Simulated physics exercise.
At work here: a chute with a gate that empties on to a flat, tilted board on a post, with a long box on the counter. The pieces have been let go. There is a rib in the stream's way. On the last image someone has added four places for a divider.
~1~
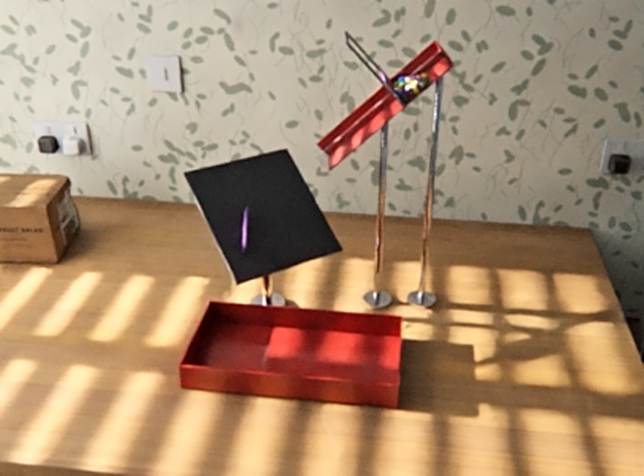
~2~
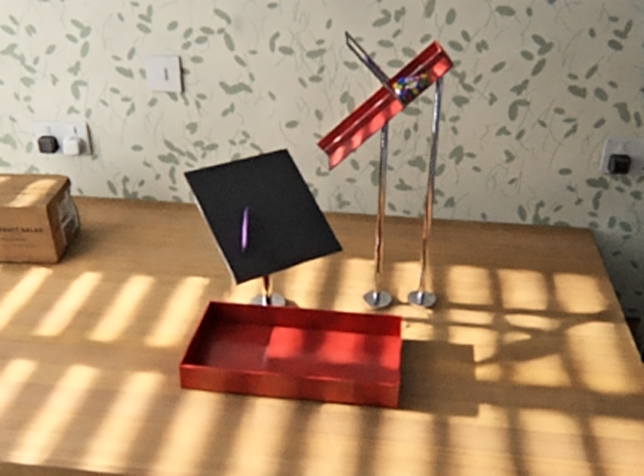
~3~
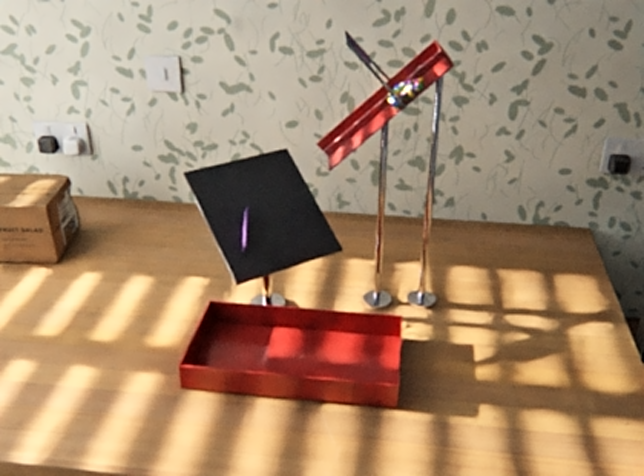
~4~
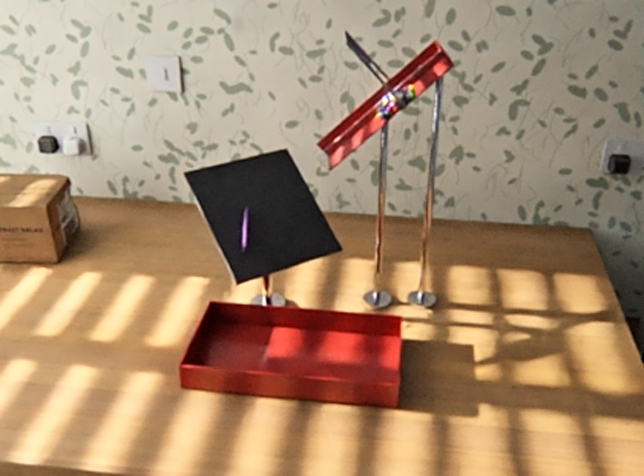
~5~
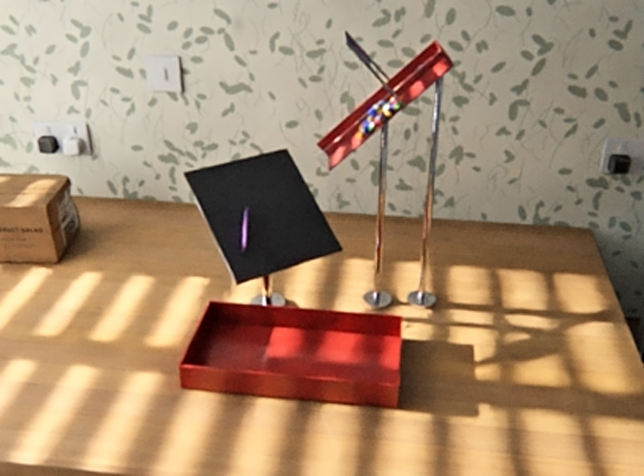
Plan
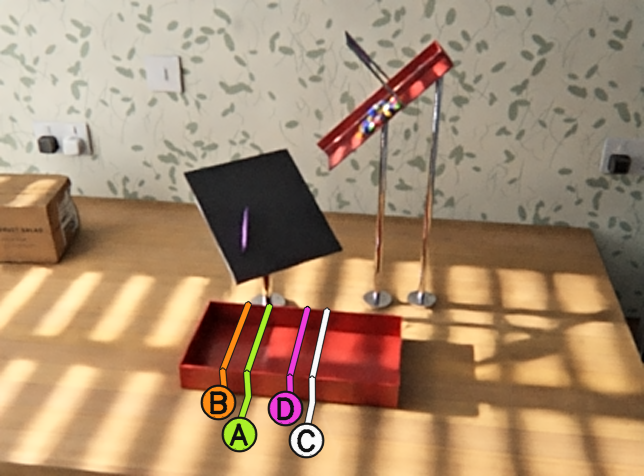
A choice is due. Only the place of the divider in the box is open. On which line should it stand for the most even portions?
I would pick line D.
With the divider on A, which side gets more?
Right.
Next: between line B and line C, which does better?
C it is.
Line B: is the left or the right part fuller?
The right side.
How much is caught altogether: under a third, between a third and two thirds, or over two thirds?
Over two thirds.
On the marked copy, line A crosses the front rim at (247, 371); line B crosses the front rim at (222, 369); line C crosses the front rim at (312, 377); line D crosses the front rim at (290, 375).
For line A, of what is caught, about a tenth on the left of the divider, the larger part on the right.
For line B, of what is caught, not one piece on the left of the divider, every piece on the right.
For line C, of what is caught, the larger part on the left of the divider, roughly a quarter on the right.
For line D, of what is caught, roughly two thirds on the left of the divider, roughly a third on the right.
